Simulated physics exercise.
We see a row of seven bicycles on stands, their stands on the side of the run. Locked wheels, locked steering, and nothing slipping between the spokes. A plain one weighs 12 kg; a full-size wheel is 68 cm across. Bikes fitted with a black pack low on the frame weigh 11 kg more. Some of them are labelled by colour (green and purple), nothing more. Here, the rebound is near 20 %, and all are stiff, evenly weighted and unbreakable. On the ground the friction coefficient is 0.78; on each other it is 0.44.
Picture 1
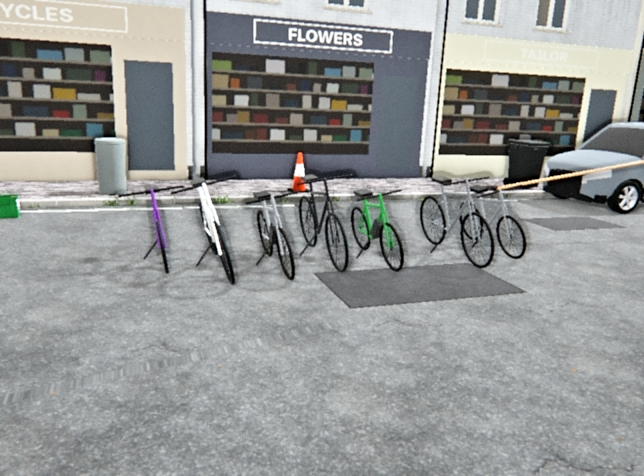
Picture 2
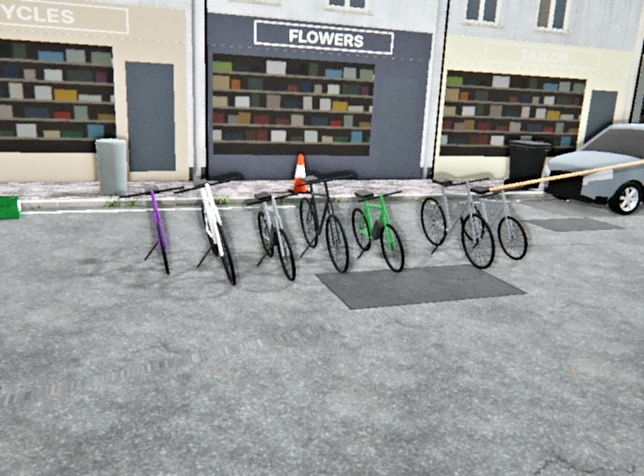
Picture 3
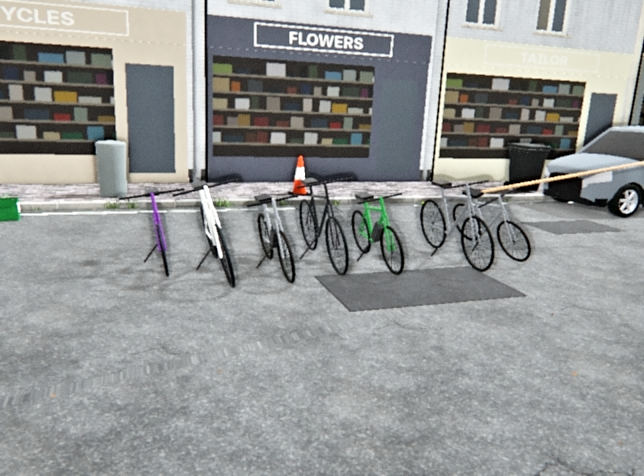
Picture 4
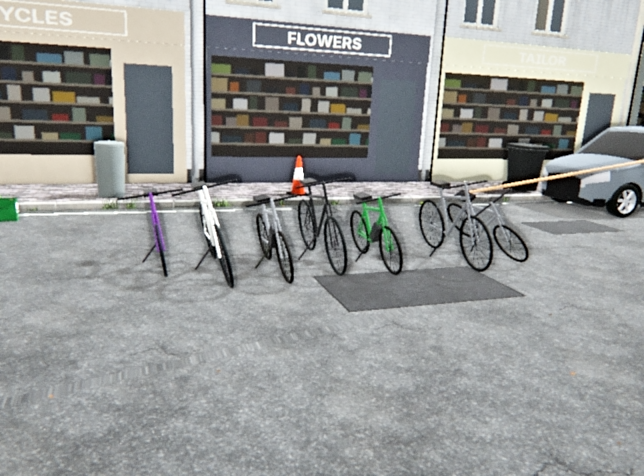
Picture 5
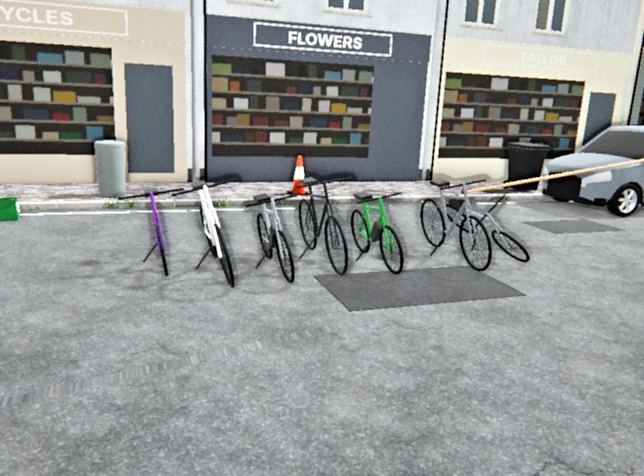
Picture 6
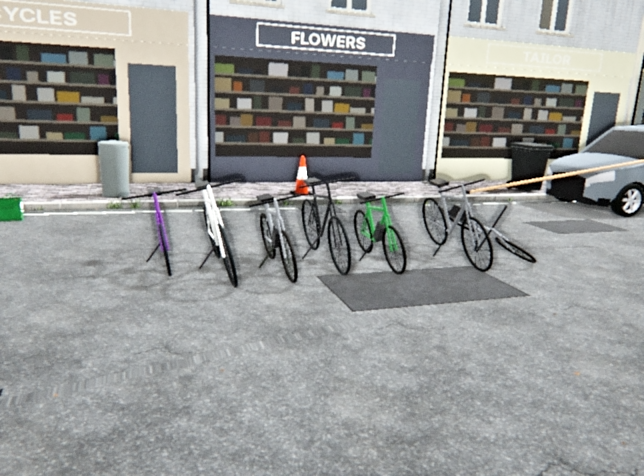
Seven bicycles stand outside shops as a pole pushes and the rightmost one leans over.
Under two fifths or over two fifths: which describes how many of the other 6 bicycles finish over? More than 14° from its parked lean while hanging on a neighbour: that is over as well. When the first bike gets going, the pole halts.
Finishing over: Upwards of two fifths.
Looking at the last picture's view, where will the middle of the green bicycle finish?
In the last picture it sits at roughly (344, 245).
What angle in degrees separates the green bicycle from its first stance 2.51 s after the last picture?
Near 60 degrees from how it began.
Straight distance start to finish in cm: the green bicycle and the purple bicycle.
Green 50 cm, purple 50 cm.
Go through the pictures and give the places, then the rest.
In the first frame (places mark the middle of the side facing us), pole end (496, 189) 14 cm from the first bicycle; green bicycle (400, 239); purple bicycle (161, 238); the rest undisturbed.
Pole end pushing; purple bicycle (161, 240), in the second frame.
Pole end pushing; green bicycle (401, 242); the rest undisturbed, in the third frame.
Pole end pushing; green bicycle (399, 242); the rest undisturbed, in the fourth frame.
Pole end stopped; green bicycle (400, 242); the rest undisturbed, in the fifth frame.
Pole end (469, 193) stopped; purple bicycle (163, 241); green bicycle (403, 242); steepest lean 6°, the bicycle at (430, 224); one has shifted, in the sixth frame.
Then, 0.61 s after the last picture, 1 of the 6 other bicycles over.
Then, 1.77 s after the last picture, 3 of the 6 other bicycles over; green bicycle leaning 42°.
Then, 2.51 s after the last picture, 4 of the 6 other bicycles over; green bicycle leaning 63°.
Then, 3.15 s after the last picture, 6 of the 6 other bicycles over; green bicycle leaning 65°; purple bicycle leaning 45°.
At rest, 6 of the 6 other bicycles over; purple bicycle leaning 71°; green bicycle leaning 65°. That is 100 per cent. Not one is left standing. As the last picture would show them, middles, purple bicycle near (116, 243), green bicycle near (344, 245).
